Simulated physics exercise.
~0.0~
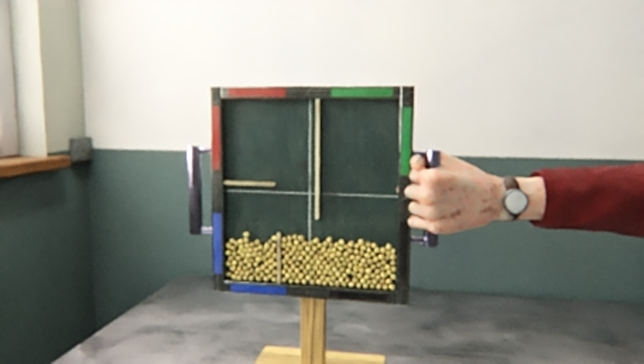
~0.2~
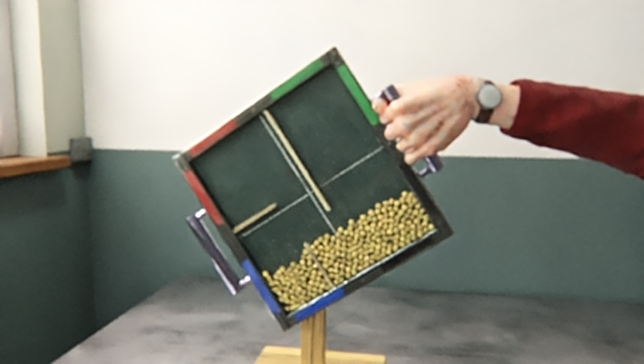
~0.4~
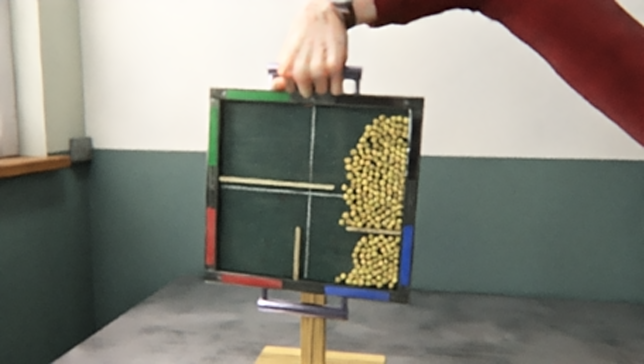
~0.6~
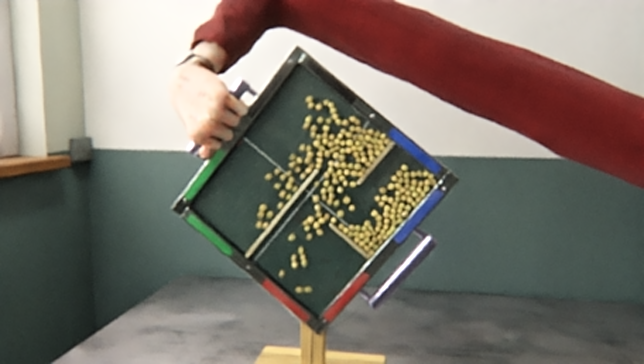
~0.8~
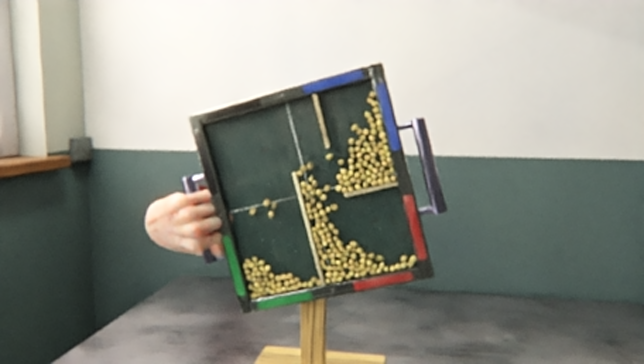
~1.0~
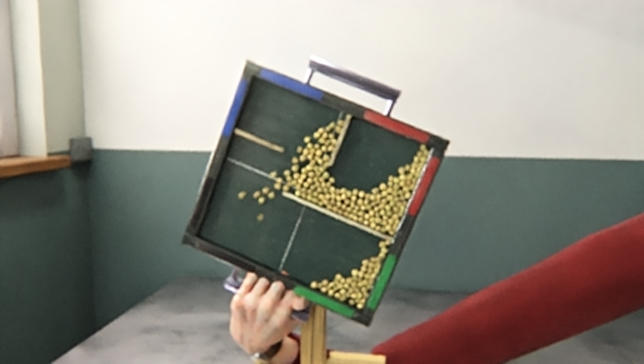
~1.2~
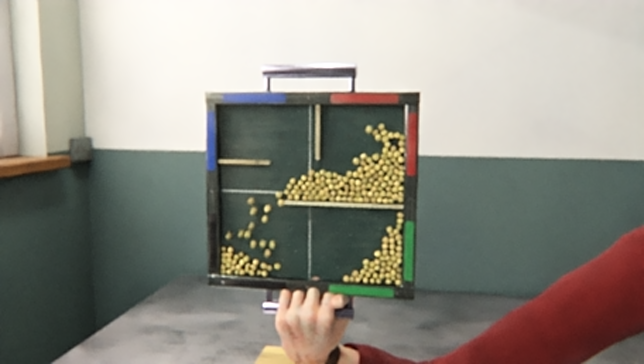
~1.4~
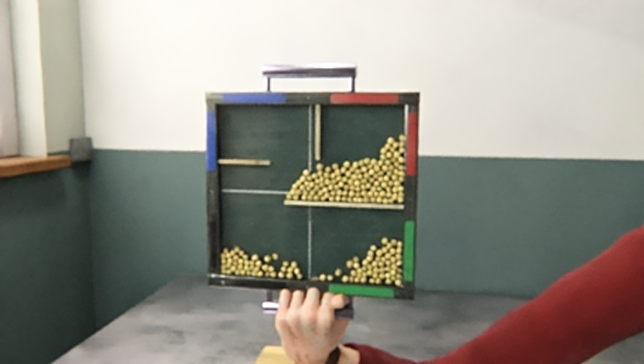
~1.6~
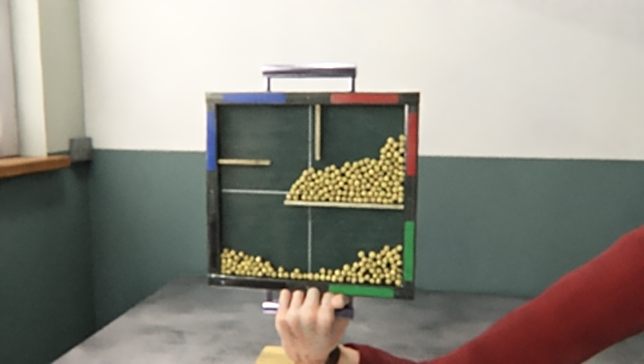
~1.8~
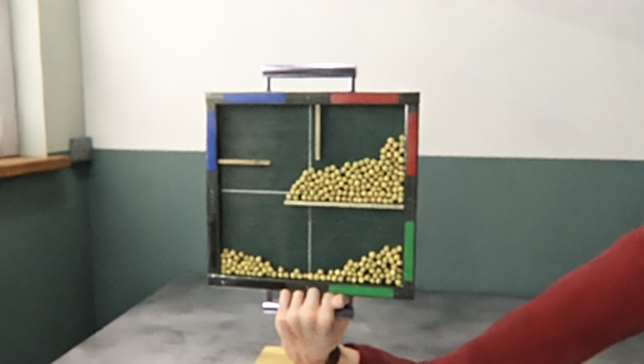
To begin with, a hand in a red sleeve grips the right handle of an upright, flat maze box, its pale soya beans lying along the bottom. The hand turns the box counterclockwise, and the beans slide toward the lower right, then pile up along the right side. As the turning continues, they tumble past the inner strips and spread into several quarters. The box stops after three quarters of a turn, with the hand now underneath, and the last loose beans settle. It ends still, the largest heap on a ledge in the red quarter and smaller piles in the green and black quarters below.
